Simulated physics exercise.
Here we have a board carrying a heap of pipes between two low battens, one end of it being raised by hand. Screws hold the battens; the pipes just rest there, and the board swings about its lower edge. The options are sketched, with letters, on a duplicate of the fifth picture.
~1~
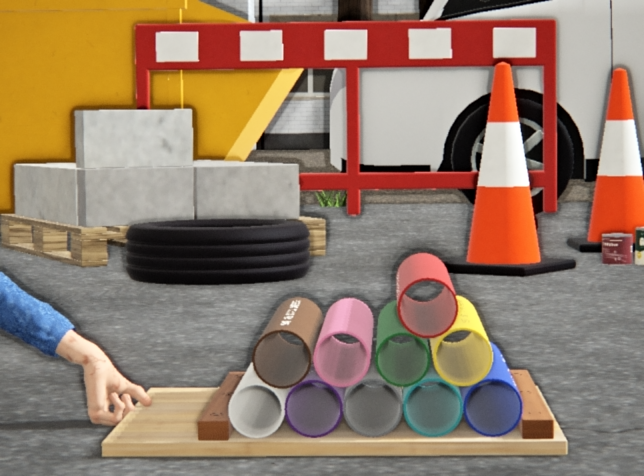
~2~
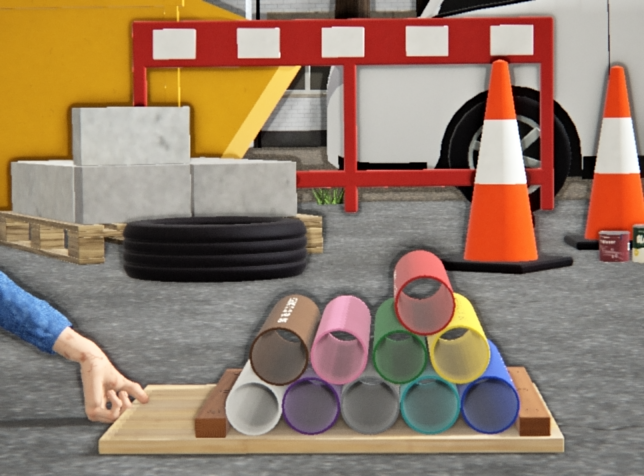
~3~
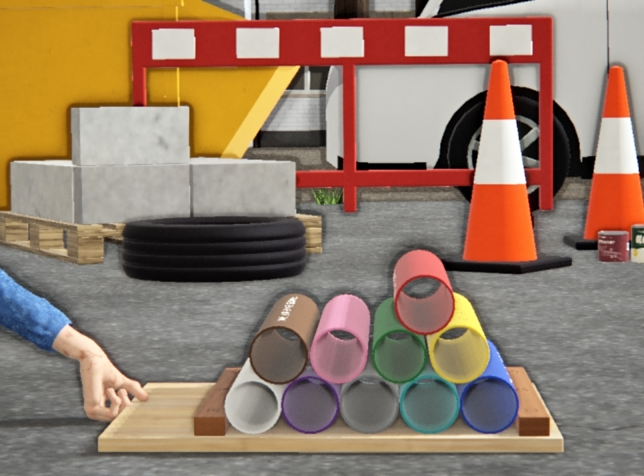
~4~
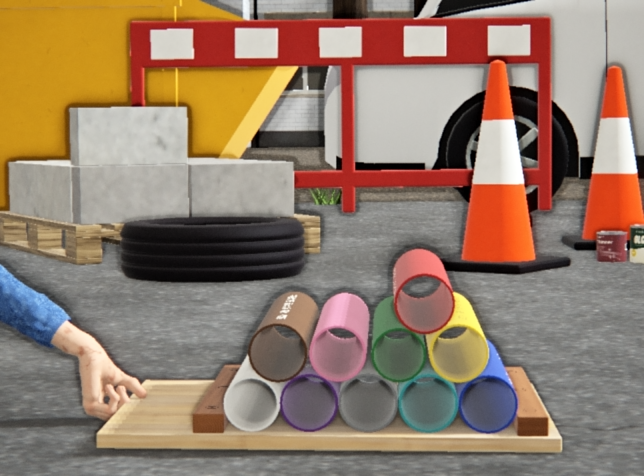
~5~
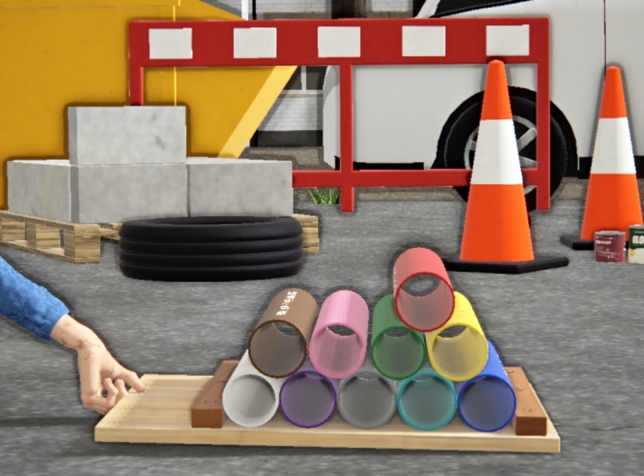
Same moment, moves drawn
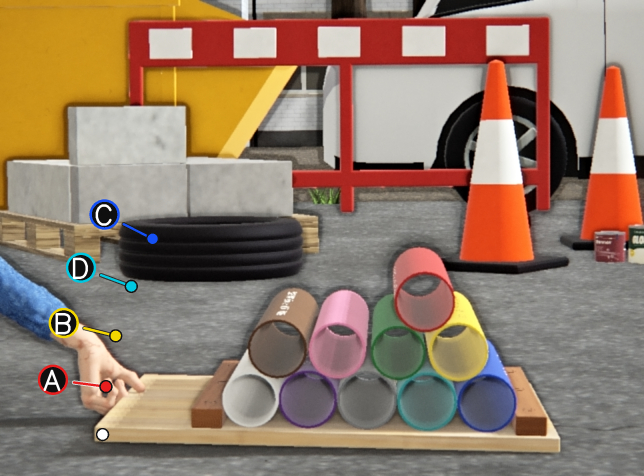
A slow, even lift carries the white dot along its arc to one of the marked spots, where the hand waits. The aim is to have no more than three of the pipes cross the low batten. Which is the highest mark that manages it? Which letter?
The answer is mark C.
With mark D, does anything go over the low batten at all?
No.
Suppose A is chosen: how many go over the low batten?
The count is none.
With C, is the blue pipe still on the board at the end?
The blue pipe: Yes.
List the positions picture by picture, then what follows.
In the first picture, purple pipe (314, 409); grey pipe (373, 408); turquoise pipe (433, 408).
In the second picture, turquoise pipe (430, 405); blue pipe (490, 405).
In the third picture, board (335, 406); white pipe (253, 406); brown pipe (279, 355).
In the fourth picture, board (333, 404); white pipe (252, 404); purple pipe (309, 403).
In the fifth picture, board (332, 401); white pipe (251, 399); purple pipe (308, 399).
On the copy, A at (106, 387); B at (115, 336); C at (153, 239); D at (131, 286); the white dot at (102, 434).
On C. First, board at 16°.
Then, board at 27°.
Finally, board at 27°, none over the low batten.
By contrast, A none over the low batten; B none over the low batten; D none over the low batten.
